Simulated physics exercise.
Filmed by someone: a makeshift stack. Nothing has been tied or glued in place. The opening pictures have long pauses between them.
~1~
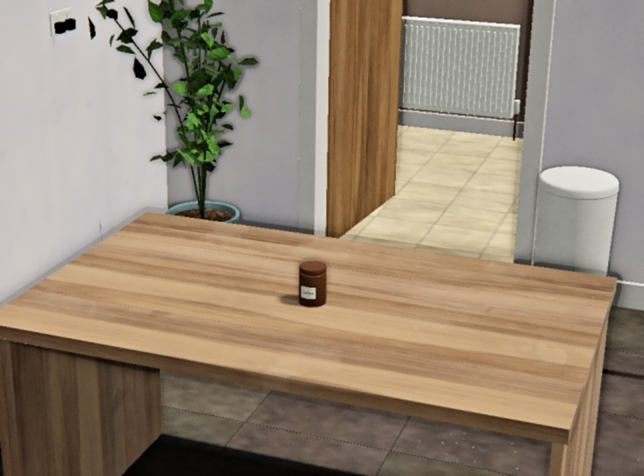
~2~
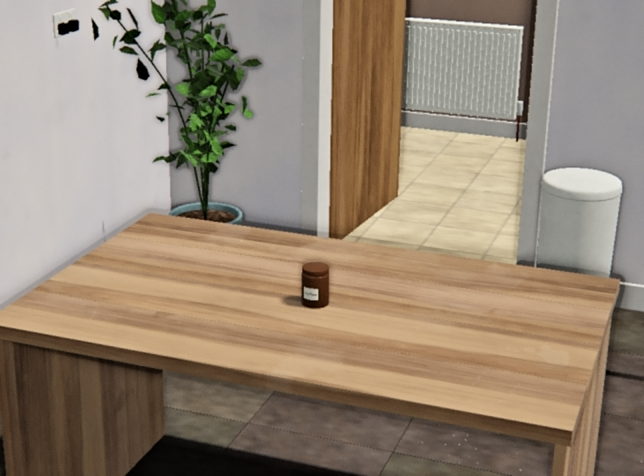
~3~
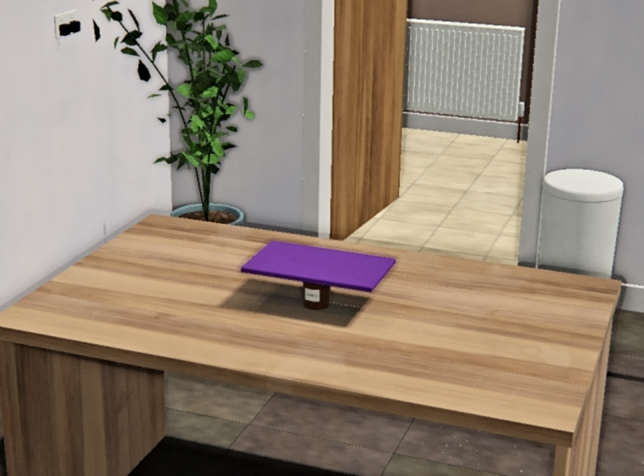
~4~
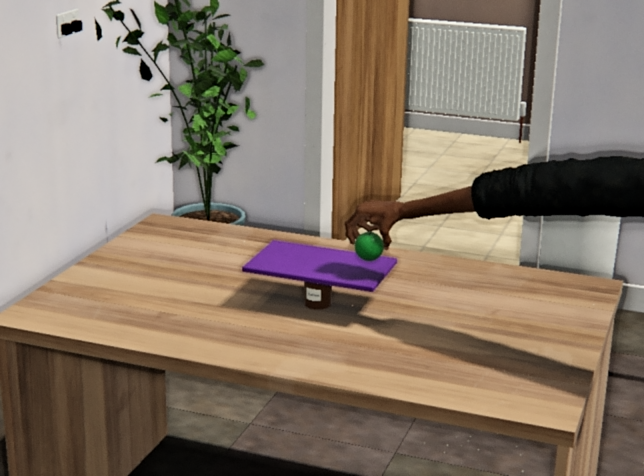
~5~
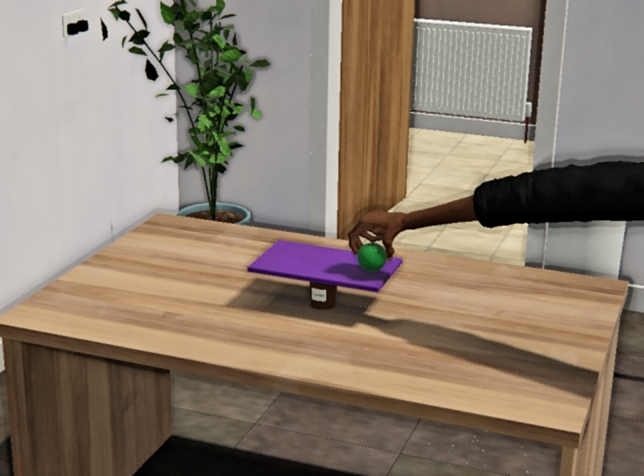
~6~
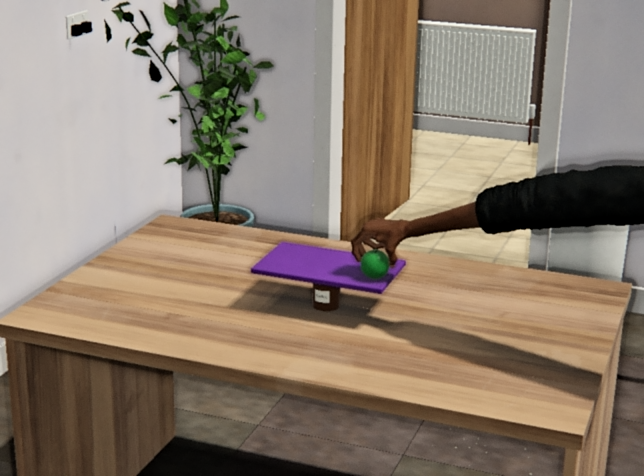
To begin with, a small brown jar stands alone on a wooden table, and then a flat purple board appears balanced on top of it. A hand reaches in from the right holding a green apple, lowers it slightly onto the board's right side, and keeps hold of it.
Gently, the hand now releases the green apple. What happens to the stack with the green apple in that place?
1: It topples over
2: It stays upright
Option 1: It topples over.
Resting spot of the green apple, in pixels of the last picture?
It finishes at about (413, 318).
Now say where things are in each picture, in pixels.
In the first frame, the last thing is not in view yet; brown jar (313, 284).
In the second frame, the last thing is not in view yet; brown jar (315, 285).
In the third frame, the last thing is not in view yet; brown jar (317, 286).
The fourth frame shows coming down; green apple (369, 246); brown jar (318, 286).
The fifth frame shows coming down; green apple (372, 257).
The sixth frame shows set down, still held; green apple (375, 264); brown jar (326, 288).
Then, 0.40 s on from there, green apple now fallen; purple lid turned 44° from how it was put.
Then, 0.60 s on from there, purple lid turned 30° from how it was put.
In the end, fallen, green apple; moved from the start, purple lid; brown jar unmoved. At the end, from the last picture's camera, green apple near (413, 318). The stack comes apart.
